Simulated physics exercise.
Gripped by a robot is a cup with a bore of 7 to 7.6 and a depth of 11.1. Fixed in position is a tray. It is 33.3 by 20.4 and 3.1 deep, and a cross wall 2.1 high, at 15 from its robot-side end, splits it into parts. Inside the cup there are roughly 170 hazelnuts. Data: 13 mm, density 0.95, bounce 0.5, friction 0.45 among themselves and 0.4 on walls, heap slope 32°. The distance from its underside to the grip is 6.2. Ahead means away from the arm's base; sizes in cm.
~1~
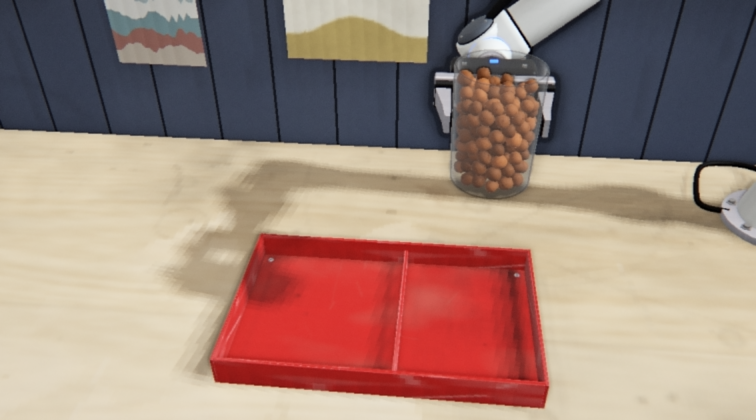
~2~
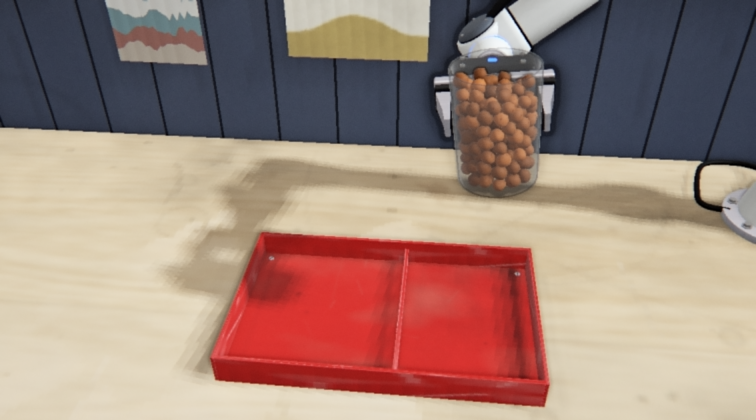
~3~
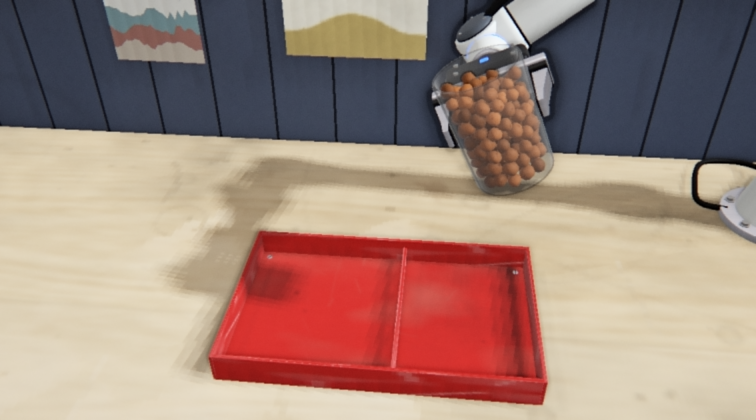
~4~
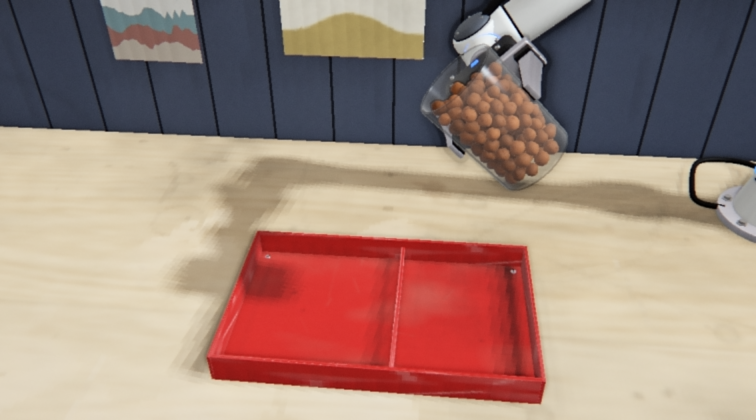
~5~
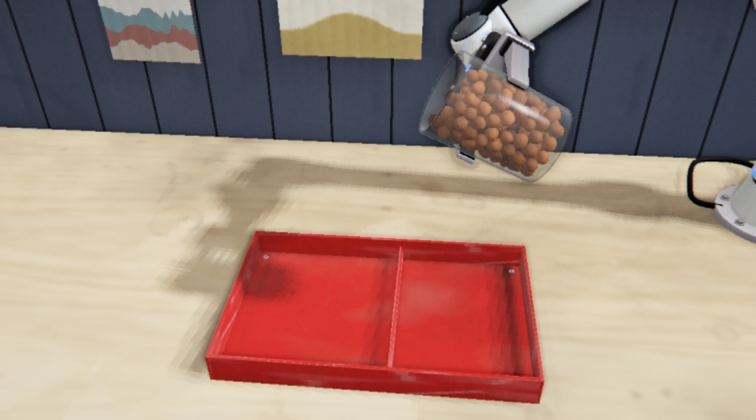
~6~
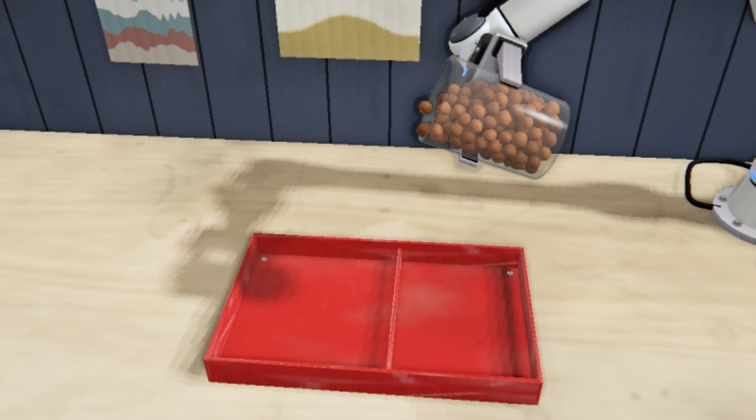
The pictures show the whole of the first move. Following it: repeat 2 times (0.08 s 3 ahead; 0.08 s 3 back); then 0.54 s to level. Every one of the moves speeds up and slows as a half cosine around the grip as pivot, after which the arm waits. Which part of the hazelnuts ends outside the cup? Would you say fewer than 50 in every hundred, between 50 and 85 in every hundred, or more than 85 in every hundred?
Fewer than 50 in every hundred.
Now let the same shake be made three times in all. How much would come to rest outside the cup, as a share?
That share would be near 40 percent.
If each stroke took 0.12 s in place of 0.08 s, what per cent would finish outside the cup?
The share would be near 25 %.
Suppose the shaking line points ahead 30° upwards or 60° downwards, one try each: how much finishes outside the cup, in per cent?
Result: Approx. 50 % and 10 %, one try each.
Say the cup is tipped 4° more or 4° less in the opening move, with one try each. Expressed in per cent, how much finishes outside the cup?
I'd say close to 45 and 30 per cent, in that order.
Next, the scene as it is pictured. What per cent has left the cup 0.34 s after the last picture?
About 30 per cent.
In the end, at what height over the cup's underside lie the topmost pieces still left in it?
I'd put it at close to 8.0 centimetres.
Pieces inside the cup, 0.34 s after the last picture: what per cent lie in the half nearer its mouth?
Something like 55 percent sits in that half.
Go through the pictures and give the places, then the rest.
In the first picture, cup middle at (495, 127), level; upper third of the load around (497, 103), from x 460 to 530, top at y 75; 171 in the cup.
In the second picture, cup middle at (497, 125), tilted 7° forward; upper third of the load around (498, 101), from x 460 to 530, top at y 75.
In the third picture, cup middle at (497, 124), tilted 24° forward; upper third of the load around (493, 100), from x 450 to 540, top at y 75.
In the fourth picture, cup middle at (497, 122), tilted 46° forward; upper third of the load around (493, 101), from x 440 to 550, top at y 70.
In the fifth picture, cup middle at (496, 120), tilted 63° forward; upper third of the load around (491, 101), from x 435 to 555, top at y 75.
In the sixth picture, cup middle at (495, 121), tilted 70° forward; upper third of the load around (492, 105), from x 425 to 555, top at y 85; 171 in the cup.
Then, 0.34 s later, tilted 70° forward, highest piece 28 above the table; 119 in the cup, 24 in the far-side part, 3 in the robot-side part, 25 in flight or on a rim.
Then, 0.69 s later, tilted 16° forward, highest piece 30 above the table; 107 in the cup, 49 in the far-side part, 7 in the robot-side part, 7 on the table or floor, 1 in flight or on a rim.
Then, 1.06 s later, level, highest piece 28 above the table; 107 in the cup, 50 in the far-side part, 7 in the robot-side part, 7 on the table or floor.
Then, 2.11 s later, level, highest piece 28 above the table; 107 in the cup, 50 in the far-side part, 7 in the robot-side part, 7 on the table or floor.
At rest, 107 in the cup, 50 in the far-side part, 7 in the robot-side part, 7 on the table or floor. That is 37 % outside the cup.
